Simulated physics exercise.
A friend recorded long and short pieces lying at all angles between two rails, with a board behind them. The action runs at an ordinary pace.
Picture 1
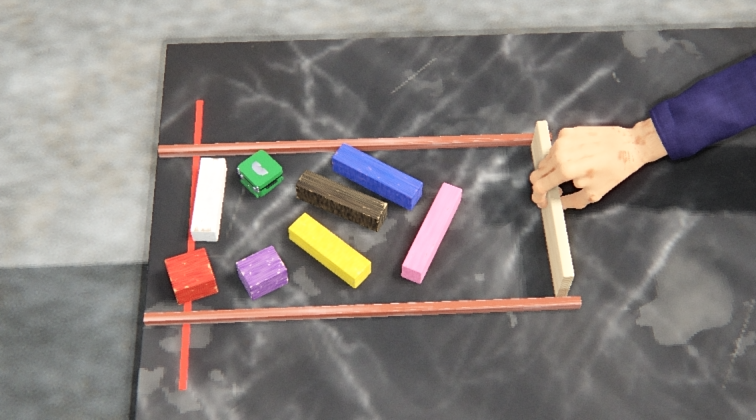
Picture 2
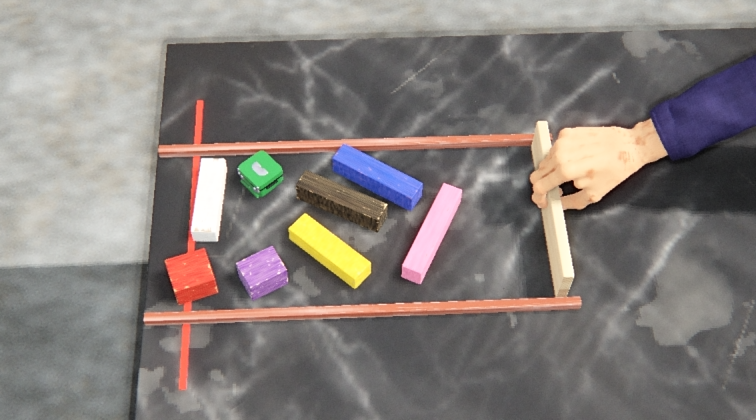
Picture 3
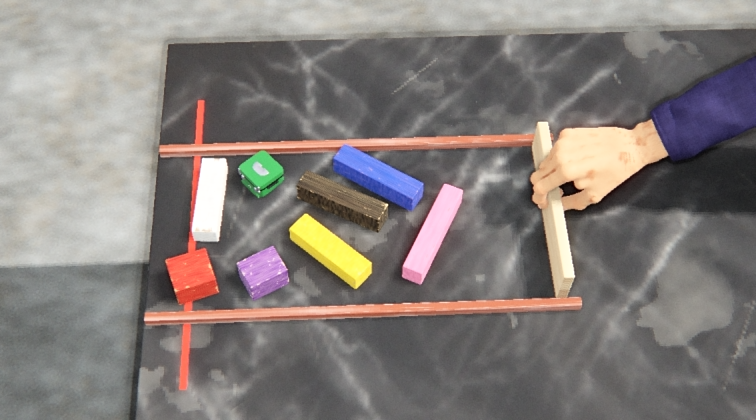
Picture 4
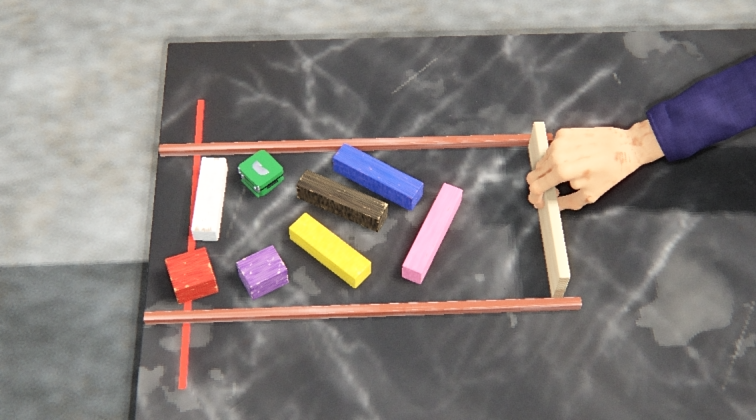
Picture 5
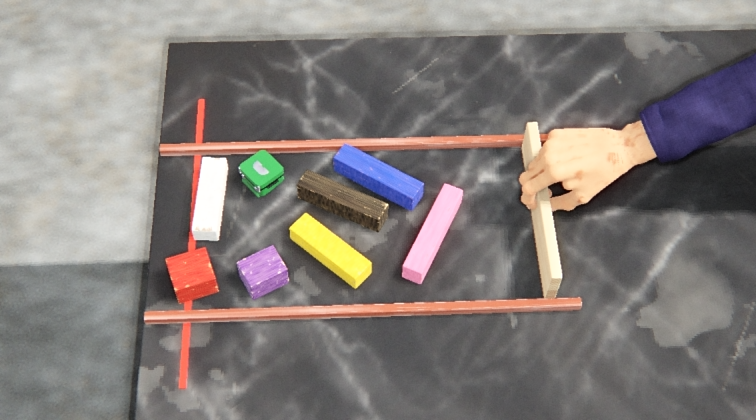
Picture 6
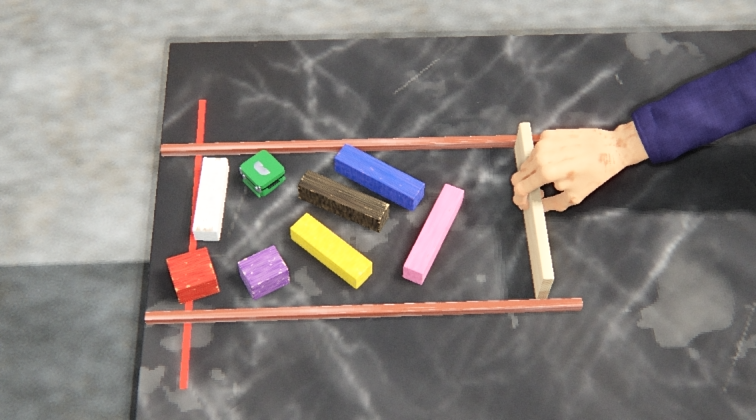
At first, a hand holds a pale board upright across the right side of two reddish rails, with colourful blocks and bars lying at various angles between them. The board stays nearly still, then the hand slides it slightly left, while the pieces stay put and a gap remains before the pink bar.
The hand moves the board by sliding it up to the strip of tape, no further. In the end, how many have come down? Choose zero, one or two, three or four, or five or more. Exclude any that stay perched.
By the end, five or more have come down.
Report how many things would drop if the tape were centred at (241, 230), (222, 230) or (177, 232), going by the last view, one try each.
In that order 3, 3 and 7.
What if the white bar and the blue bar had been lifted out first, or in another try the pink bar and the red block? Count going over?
4, then 3.
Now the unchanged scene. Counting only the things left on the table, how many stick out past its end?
Overhanging ones - 0.
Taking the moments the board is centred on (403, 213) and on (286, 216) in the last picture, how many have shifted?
Well, it's 3 at the first one and 8 at the second.
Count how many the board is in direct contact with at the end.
1 in contact.
Early on, none off yet; red block at rest near (193, 275); white bar at rest near (211, 198); green case at rest near (263, 175).
A while later, none off yet; red block moving near (186, 276); white bar travelled a little near (175, 204); green case travelled well along near (188, 173).
Finally, the number that fall off is five or more; lost, blue bar, black bar, yellow bar, purple block, green case, white bar and red block.
